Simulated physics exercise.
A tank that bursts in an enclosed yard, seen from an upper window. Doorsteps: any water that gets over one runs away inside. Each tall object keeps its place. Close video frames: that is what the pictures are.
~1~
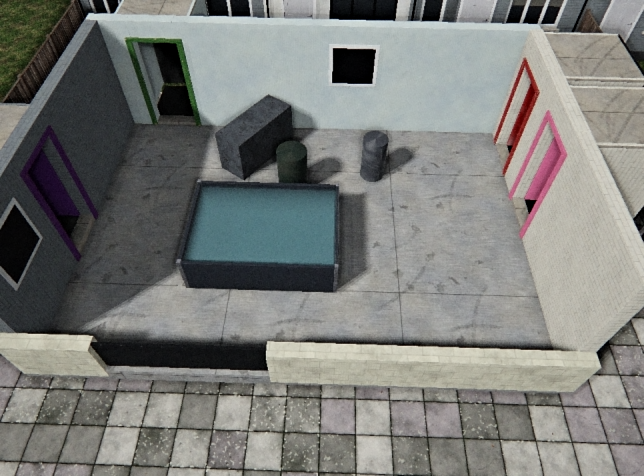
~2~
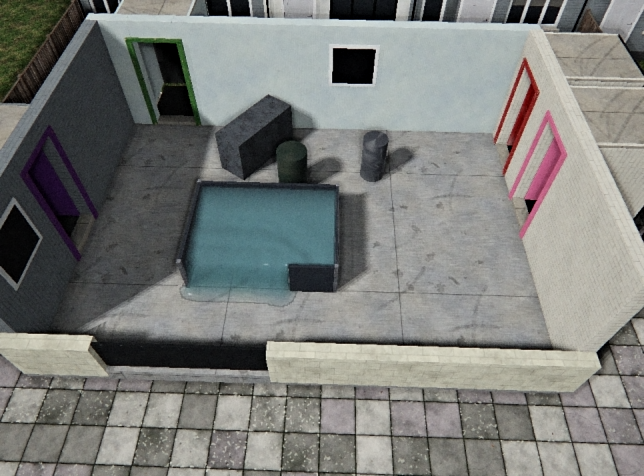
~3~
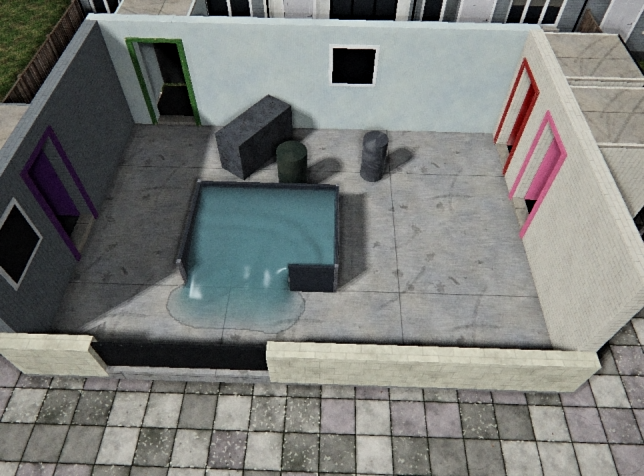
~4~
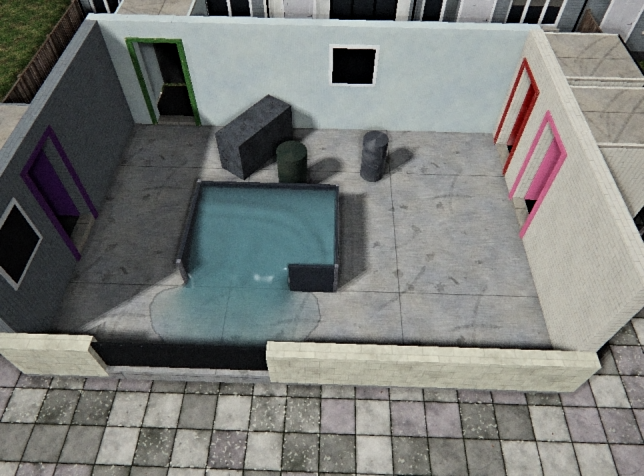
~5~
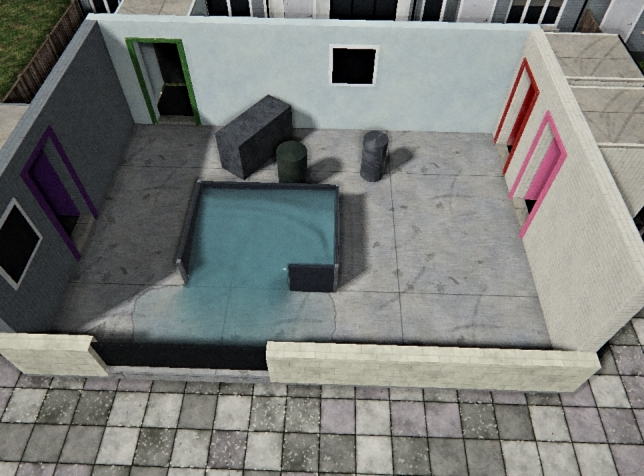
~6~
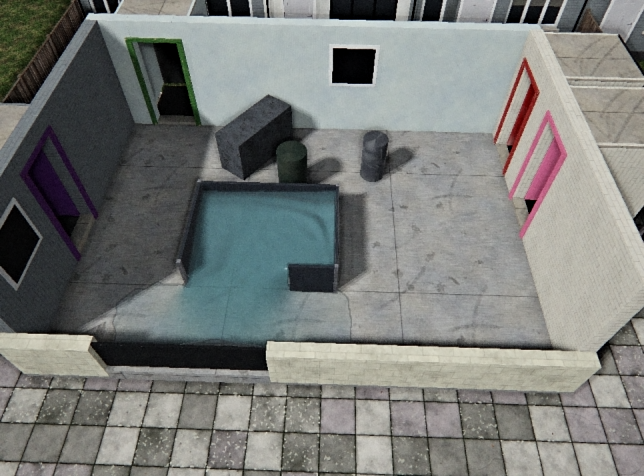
A tank of still water breaks open in front, and water spreads across the yard floor.
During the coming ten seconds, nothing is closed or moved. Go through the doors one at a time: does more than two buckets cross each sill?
The green door will most likely go past the limit; the pink door will most likely keep inside the limit; the red door will most likely go past the limit; the purple door will most likely keep inside the limit.
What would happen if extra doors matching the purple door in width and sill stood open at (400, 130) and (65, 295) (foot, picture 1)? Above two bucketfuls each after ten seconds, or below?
Taking them in order: The first door stays short, the second door exceeds it.
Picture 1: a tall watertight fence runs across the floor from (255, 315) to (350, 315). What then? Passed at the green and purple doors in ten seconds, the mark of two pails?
Then: Green door lets more in; purple door takes less.
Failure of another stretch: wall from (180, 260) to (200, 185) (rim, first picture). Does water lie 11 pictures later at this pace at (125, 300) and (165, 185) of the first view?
Taking them in turn, they come out soaked and soaked.
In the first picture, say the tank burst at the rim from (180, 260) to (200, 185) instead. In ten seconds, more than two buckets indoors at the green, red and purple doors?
Green exceeds the limit, red falls short, purple exceeds the limit.
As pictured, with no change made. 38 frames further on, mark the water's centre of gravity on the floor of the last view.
At about (282, 239).
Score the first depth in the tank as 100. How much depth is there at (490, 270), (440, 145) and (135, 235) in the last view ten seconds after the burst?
The three come to some 8, 12 and 6 per cent respectively.
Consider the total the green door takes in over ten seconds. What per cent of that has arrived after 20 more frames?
Share at that point: Roughly 0 %.
A moment on, water covers 15 % of the floor; the green door not reached, the pink door not reached, the red door not reached, the purple door not reached.
Next, water covers 30 % of the floor; the green door not reached, the pink door not reached, the red door not reached, the purple door wet at the sill, nothing in.
Then, water covers 60 % of the floor; the green door wet at the sill, nothing in, the pink door wet at the sill, nothing in, the red door not reached, the purple door wet at the sill, nothing in.
Later, water covers 80 % of the floor; the green door far over two buckets in, the pink door under two buckets in, the red door under two buckets in, the purple door wet at the sill, nothing in.
In the end, water covers 100 % of the floor; the green door far over two buckets in, the pink door under two buckets in, the red door over two buckets in, the purple door wet at the sill, nothing in.
